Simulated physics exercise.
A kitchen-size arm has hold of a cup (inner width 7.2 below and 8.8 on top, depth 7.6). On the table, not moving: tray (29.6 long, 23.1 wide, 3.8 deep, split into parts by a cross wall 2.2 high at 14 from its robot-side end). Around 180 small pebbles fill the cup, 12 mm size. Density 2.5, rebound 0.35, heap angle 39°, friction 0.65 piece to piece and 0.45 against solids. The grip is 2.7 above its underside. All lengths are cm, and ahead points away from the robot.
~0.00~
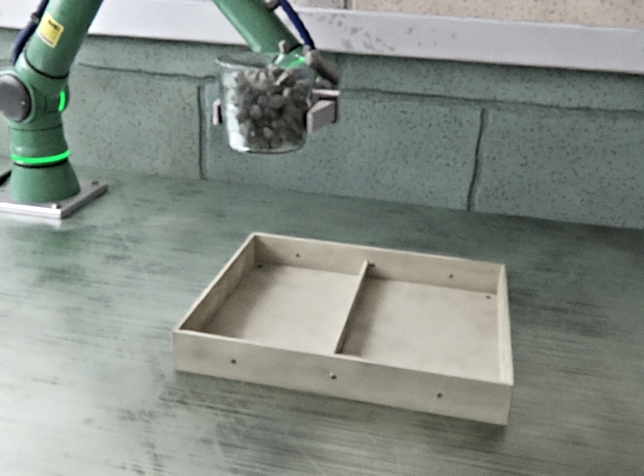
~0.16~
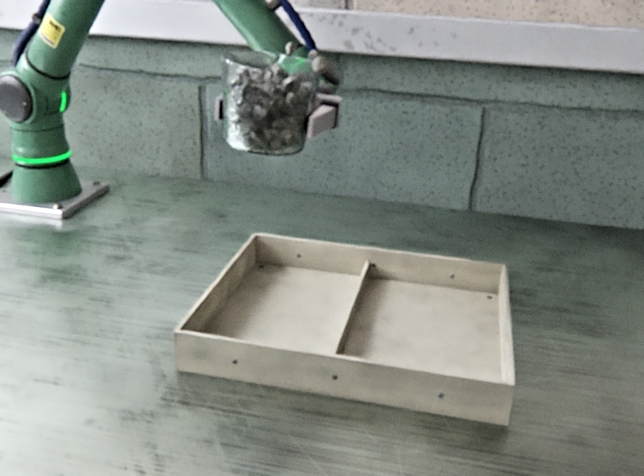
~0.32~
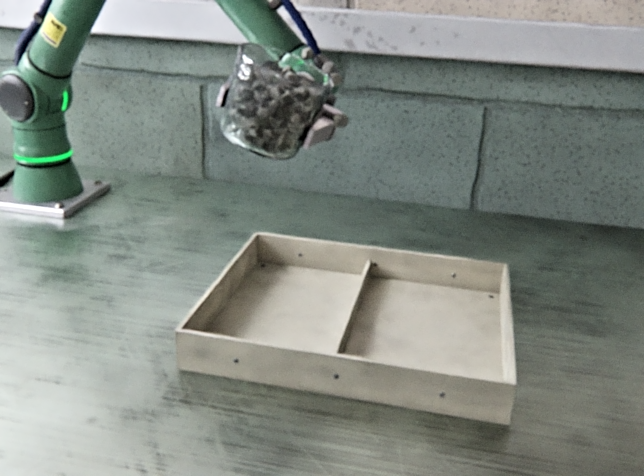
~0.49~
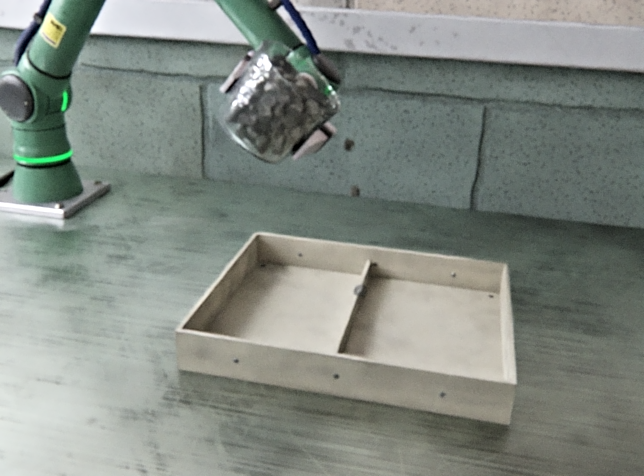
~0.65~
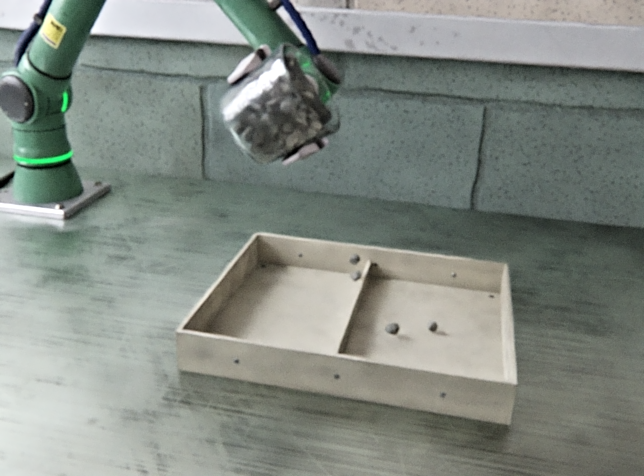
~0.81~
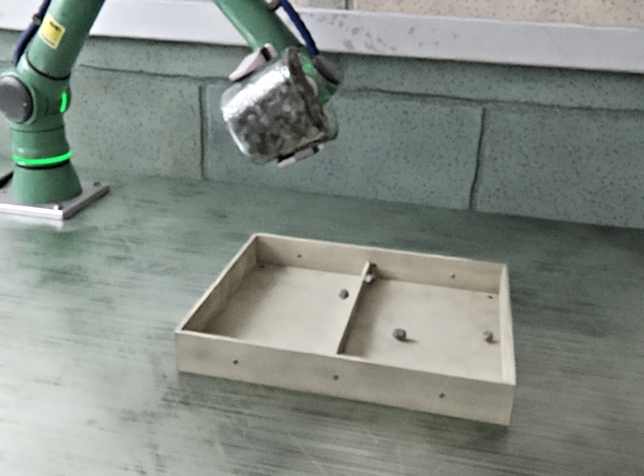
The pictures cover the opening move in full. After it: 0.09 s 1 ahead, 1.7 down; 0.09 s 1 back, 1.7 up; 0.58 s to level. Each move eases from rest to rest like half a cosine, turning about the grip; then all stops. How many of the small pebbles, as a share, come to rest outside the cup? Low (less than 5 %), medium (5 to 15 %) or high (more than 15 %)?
A low share, less than 5 %, ends outside the cup.
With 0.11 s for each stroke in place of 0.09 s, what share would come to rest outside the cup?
Then about 5 per cent.
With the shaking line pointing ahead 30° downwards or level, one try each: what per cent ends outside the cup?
Some 5 and 10 per cent.
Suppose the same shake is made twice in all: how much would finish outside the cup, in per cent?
Then about 5 per cent.
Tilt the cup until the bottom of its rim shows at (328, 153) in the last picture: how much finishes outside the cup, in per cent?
About 10 per cent.
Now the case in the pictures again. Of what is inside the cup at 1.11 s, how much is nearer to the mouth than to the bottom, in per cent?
About 45 per cent.
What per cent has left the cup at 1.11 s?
About 0 per cent by then.
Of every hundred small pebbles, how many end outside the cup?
Some 2 per cent.
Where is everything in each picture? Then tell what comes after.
Cup middle at (266, 104), level; upper third of the load around (269, 88), from x 225 to 315, top at y 50; 175 in the cup, in the first picture.
Cup middle at (268, 105), tilted 6° forward; upper third of the load around (270, 88), from x 230 to 320, top at y 50, in the second picture.
Cup middle at (272, 105), tilted 21° forward; upper third of the load around (273, 88), from x 235 to 340, top at y 55; 174 in the cup, 1 in flight or on a rim, in the third picture.
Cup middle at (275, 107), tilted 39° forward; upper third of the load around (270, 90), from x 235 to 360, top at y 70; 171 in the cup, 1 in the far-side part, 3 in flight or on a rim, in the fourth picture.
Cup middle at (277, 110), tilted 54° forward; upper third of the load around (273, 92), from x 235 to 435, top at y 70; 171 in the cup, 2 in the robot-side part, 2 in the far-side part, in the fifth picture.
Cup middle at (277, 112), tilted 60° forward; upper third of the load around (274, 93), from x 235 to 490, top at y 70; 171 in the cup, 3 in the far-side part, 1 in the robot-side part, in the sixth picture.
By 1.11 s, tilted 53° forward, highest piece 25 above the table; 171 in the cup, 3 in the far-side part, 1 in the robot-side part.
By 1.42 s, tilted 10° forward, highest piece 26 above the table; 171 in the cup, 3 in the far-side part, 1 in the robot-side part.
By 1.77 s, level, highest piece 27 above the table; 171 in the cup, 3 in the far-side part, 1 in the robot-side part.
By 2.82 s, level, highest piece 27 above the table; 171 in the cup, 3 in the far-side part, 1 in the robot-side part.
Final count, 171 in the cup, 3 in the far-side part, 1 in the robot-side part. That is 2 % outside the cup.
